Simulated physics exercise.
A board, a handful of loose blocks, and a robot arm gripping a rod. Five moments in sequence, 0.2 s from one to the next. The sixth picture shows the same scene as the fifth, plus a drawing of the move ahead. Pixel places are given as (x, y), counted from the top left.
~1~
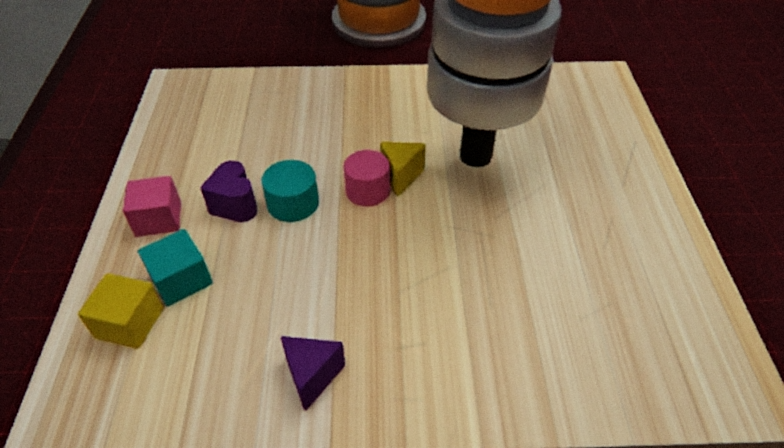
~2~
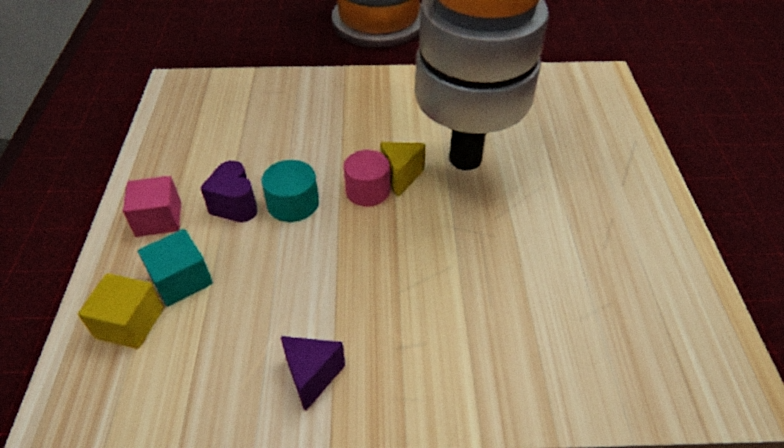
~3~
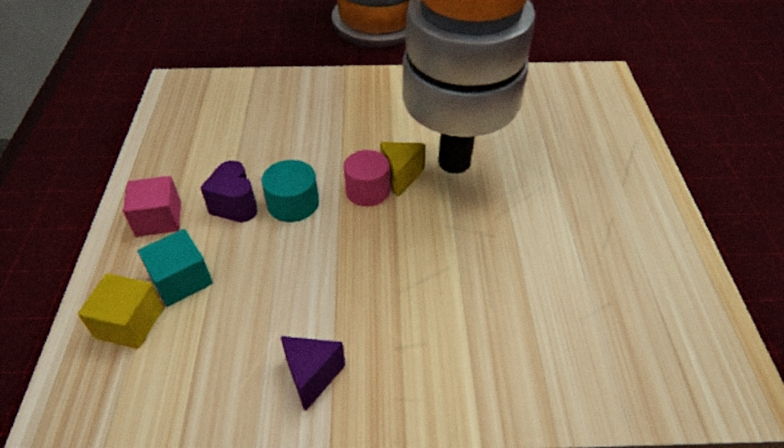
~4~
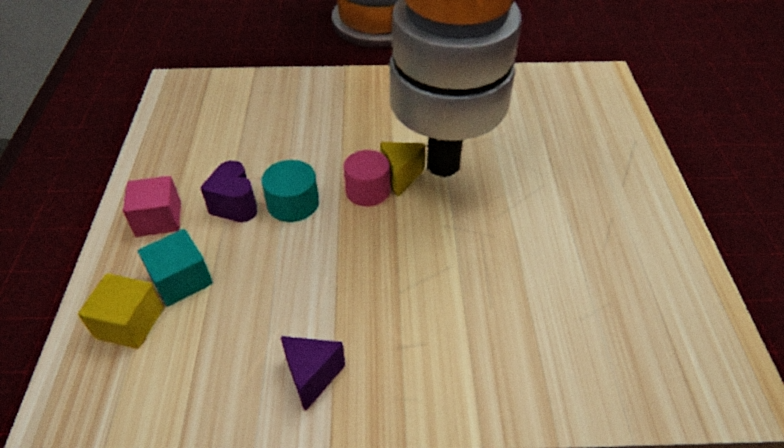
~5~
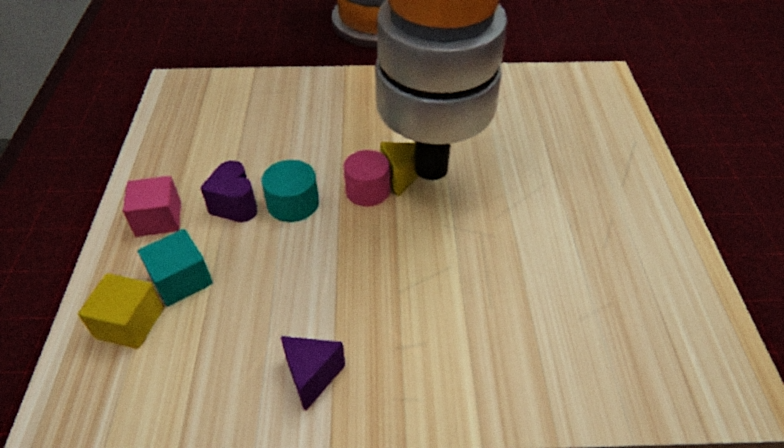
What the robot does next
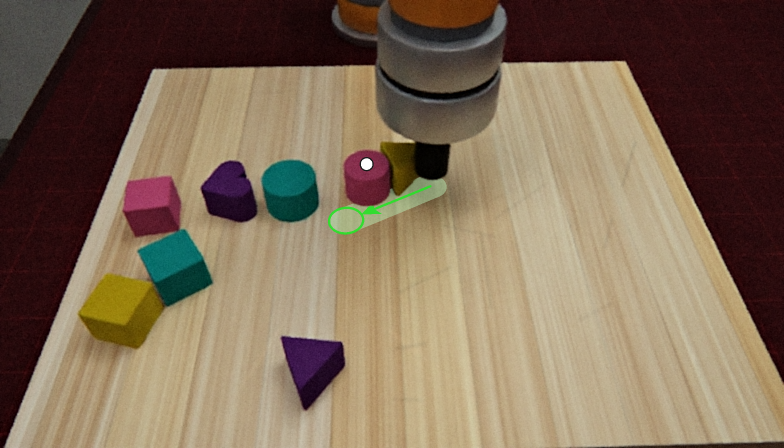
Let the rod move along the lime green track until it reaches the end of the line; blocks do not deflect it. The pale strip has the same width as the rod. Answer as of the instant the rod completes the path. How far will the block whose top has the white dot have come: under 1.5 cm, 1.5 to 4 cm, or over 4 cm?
The block whose top has the white dot ends up a moderate distance away, 1.5 to 4 cm.
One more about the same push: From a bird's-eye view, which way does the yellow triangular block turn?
The block turns clockwise.
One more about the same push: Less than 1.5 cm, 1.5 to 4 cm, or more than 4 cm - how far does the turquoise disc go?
By the end of the path, it will have gone short of 1.5 cm.
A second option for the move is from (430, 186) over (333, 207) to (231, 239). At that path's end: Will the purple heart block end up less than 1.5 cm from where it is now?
Short answer: No.
Path on the board, from (430, 186) to (346, 220); the dot is on the pink disc.
On the path given first. Halfway along, rod (389, 186); pink disc (354, 163); yellow triangular block (393, 149), turned 20° clockwise.
At the end, rod (345, 203); turquoise disc in place; pink disc (338, 165); yellow triangular block (393, 149), turned 20° clockwise.
